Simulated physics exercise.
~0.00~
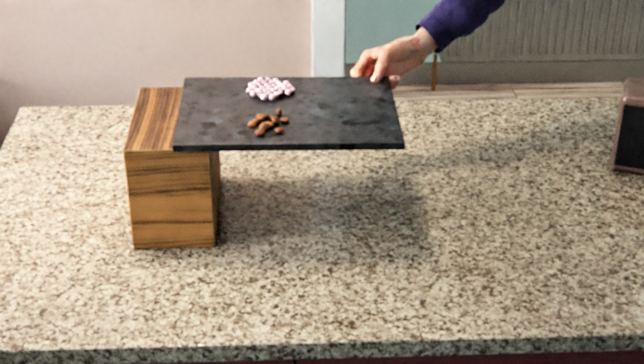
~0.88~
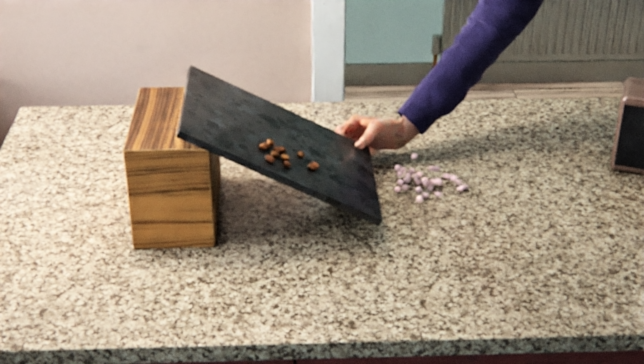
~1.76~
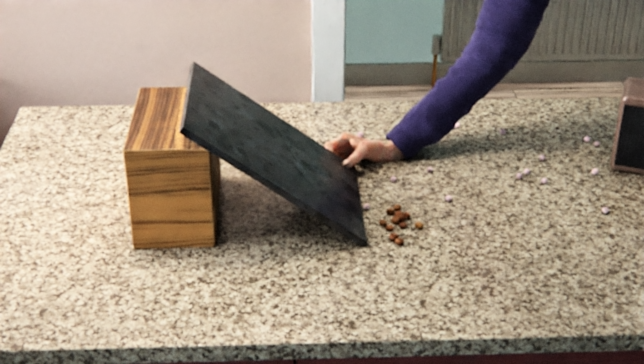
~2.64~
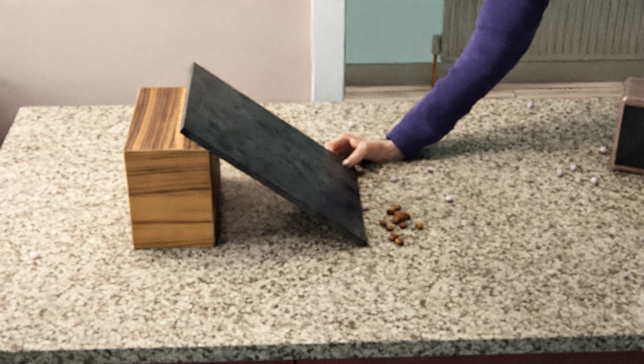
To begin with, a hand in a purple sleeve holds the right end of a dark board level, its left end resting on a wooden block, with a pile of pale pink pieces behind a pile of brown ones. The hand lowers its end, and the board tilts down to the right. The pink pieces slide off first and scatter across the speckled counter while the brown ones are still on the slope. Once the board's low end rests on the counter, the brown pieces lie clustered near its foot. The pink ones end up strewn much farther away.
